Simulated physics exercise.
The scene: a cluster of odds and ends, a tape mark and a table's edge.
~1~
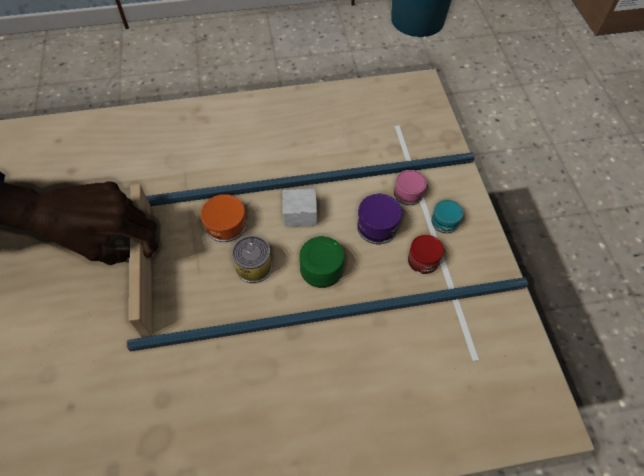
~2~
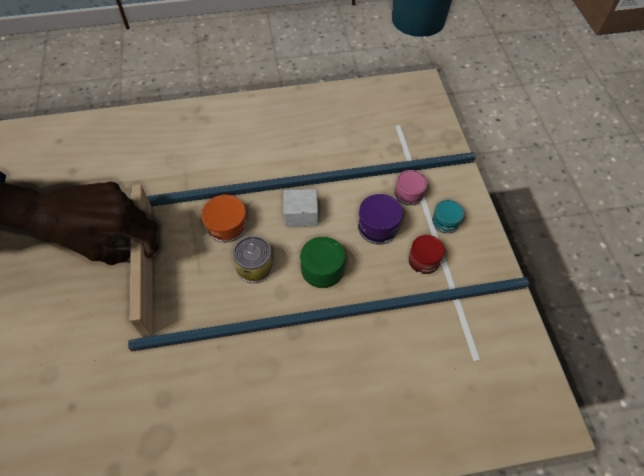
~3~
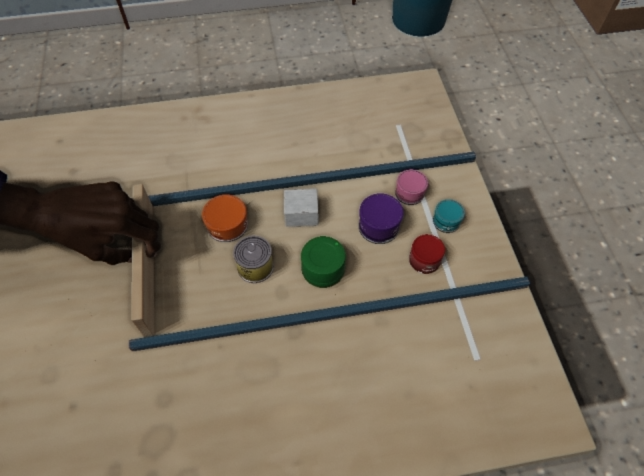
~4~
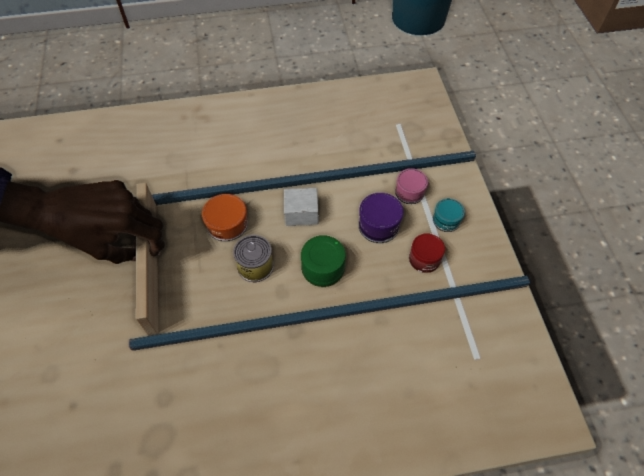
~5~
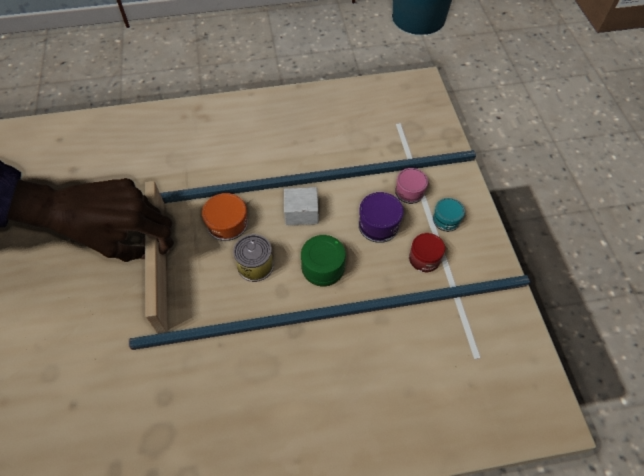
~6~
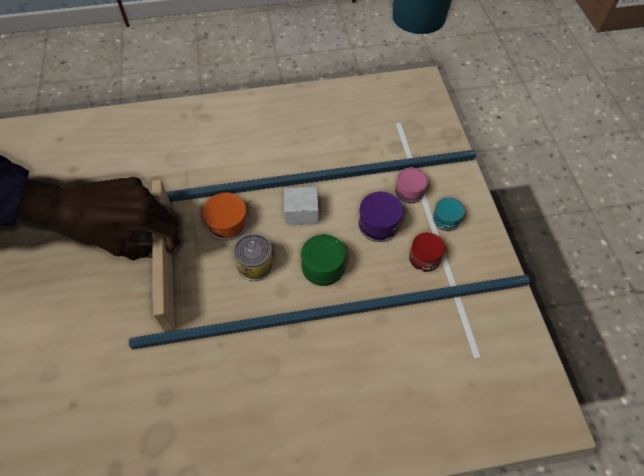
A hand sliding a wooden board slightly right between two blue rails, toward still, colourful pots, tins and a pale block.
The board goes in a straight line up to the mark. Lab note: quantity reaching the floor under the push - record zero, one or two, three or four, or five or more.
Recorded: One or two.
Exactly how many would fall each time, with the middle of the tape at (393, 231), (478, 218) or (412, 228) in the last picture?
Per try: 0; 5; 0.
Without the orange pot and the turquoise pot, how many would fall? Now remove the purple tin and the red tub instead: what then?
The count is 0 in the first case and 1 in the second.
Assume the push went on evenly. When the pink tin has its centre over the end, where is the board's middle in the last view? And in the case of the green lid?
About (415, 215), and (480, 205) for the other.
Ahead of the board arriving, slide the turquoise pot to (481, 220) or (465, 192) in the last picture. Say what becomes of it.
Turquoise pot: Plunges; plunges.
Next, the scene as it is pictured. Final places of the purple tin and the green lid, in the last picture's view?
Roughly (477, 203) for the first and roughly (471, 261) for the second.
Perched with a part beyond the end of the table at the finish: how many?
You'd get 1.
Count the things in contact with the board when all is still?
The count in contact is 3.
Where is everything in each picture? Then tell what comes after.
Turquoise pot (447, 216); pink tin (410, 188); red tub (425, 255); board (141, 258); tape (431, 227), in the first picture.
Pink tin (411, 188); yellow tin (253, 260), in the second picture.
Red tub (427, 254); board (143, 258), in the third picture.
Turquoise pot (448, 215); orange pot (226, 218), in the fourth picture.
Pink tin (411, 186); white block (301, 206), in the fifth picture.
Turquoise pot (448, 214); pink tin (411, 186); red tub (427, 252); board (163, 253); tape (433, 225), in the sixth picture.
Soon after, none off yet; turquoise pot at rest near (448, 214); pink tin at rest near (411, 186); red tub at rest near (427, 252).
After that, none off yet; turquoise pot displaced about its own width near (469, 212); pink tin displaced well along near (463, 174); red tub displaced about its own width near (450, 246).
In the end, the number that fall off is one or two; gone, pink tin and turquoise pot.
